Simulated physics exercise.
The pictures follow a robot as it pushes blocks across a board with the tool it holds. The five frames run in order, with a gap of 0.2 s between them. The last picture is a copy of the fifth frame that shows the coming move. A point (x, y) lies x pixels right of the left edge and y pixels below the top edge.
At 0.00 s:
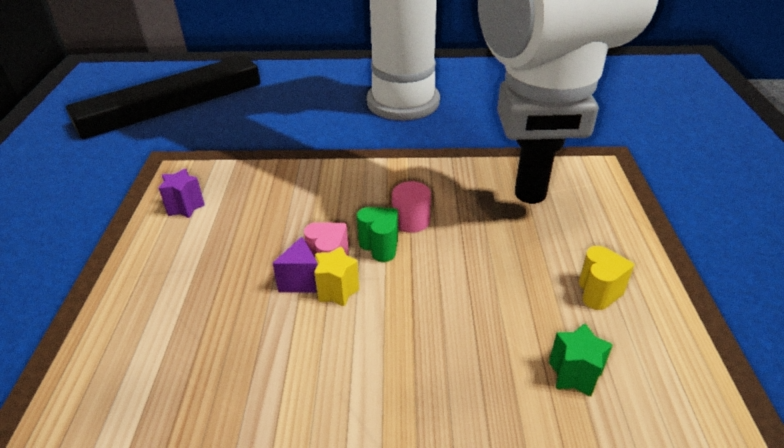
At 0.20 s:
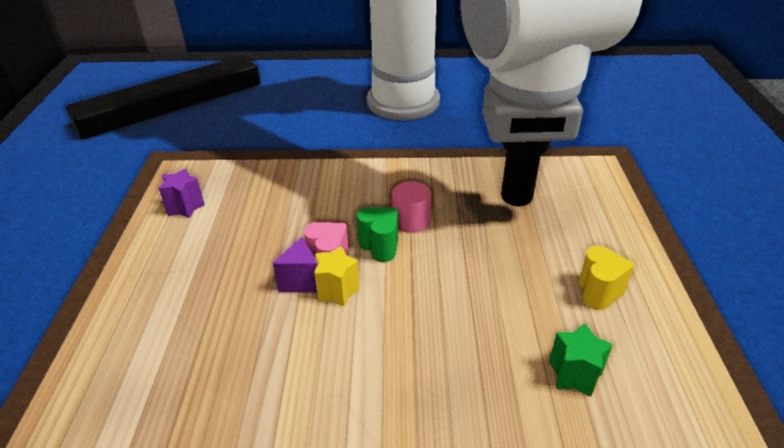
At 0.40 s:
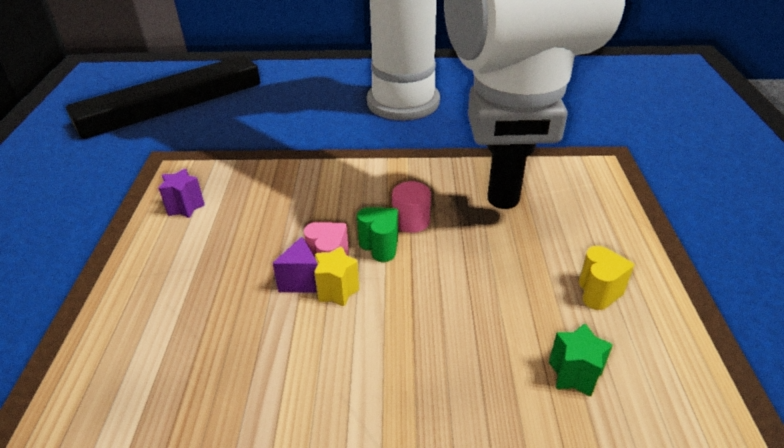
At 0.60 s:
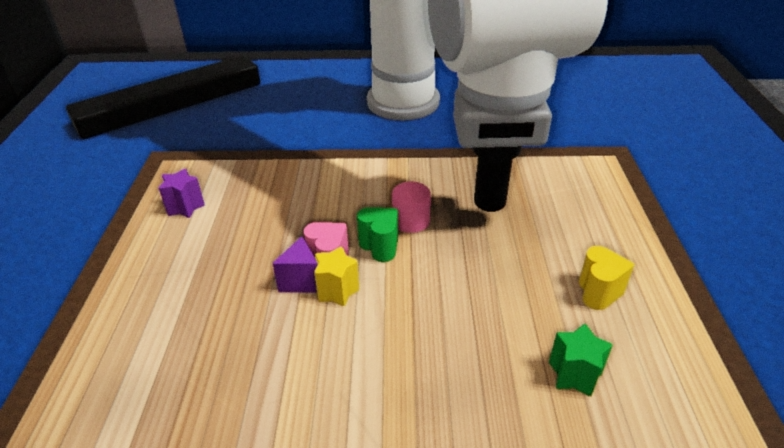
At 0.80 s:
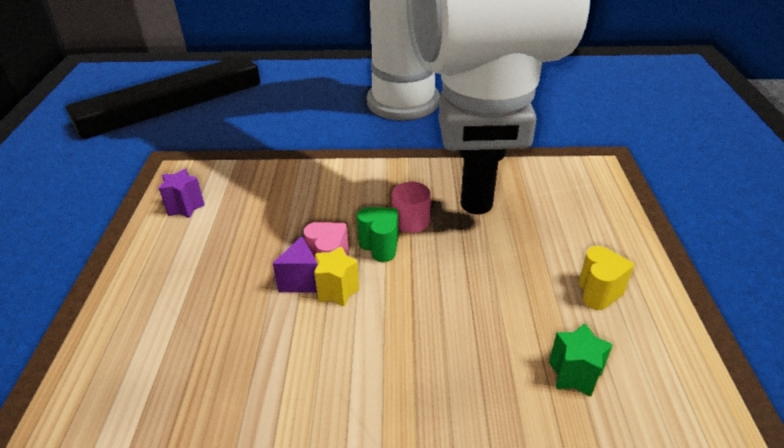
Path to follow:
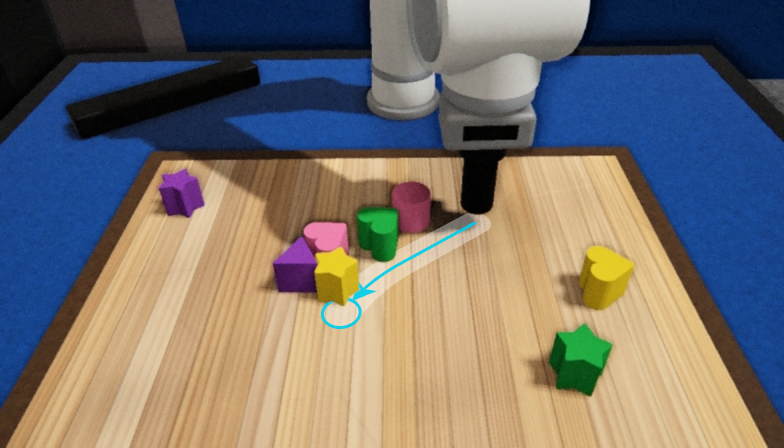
The robot arm moves its black tool slowly left above the board while the blocks stay still.
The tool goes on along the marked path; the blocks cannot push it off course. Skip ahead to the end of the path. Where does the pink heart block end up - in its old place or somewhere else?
At the moment the path ends, the pink heart block still stands where it did.
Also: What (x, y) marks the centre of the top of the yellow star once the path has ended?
That would be at about pixel (302, 281).
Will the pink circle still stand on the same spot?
Yes
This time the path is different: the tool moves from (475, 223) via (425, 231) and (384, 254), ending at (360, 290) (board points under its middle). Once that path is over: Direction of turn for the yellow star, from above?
Spin direction: Clockwise.
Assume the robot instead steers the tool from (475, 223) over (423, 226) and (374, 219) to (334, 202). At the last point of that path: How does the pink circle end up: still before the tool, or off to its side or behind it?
I expect it to be in front.
The line goes from (475, 223) over (431, 247) and (383, 274) to (341, 313).
On the path given first. One third of the way, tool at (431, 230); nothing pushed yet.
Two thirds of the way, tool at (382, 257); green heart block at (369, 221), turned 40° clockwise.
At the end, tool at (339, 295); purple triangle at (287, 256), turned 40° clockwise; pink heart block unmoved; yellow star at (302, 281), turned 45° clockwise; green heart block at (369, 221), turned 40° clockwise; pink circle unmoved.
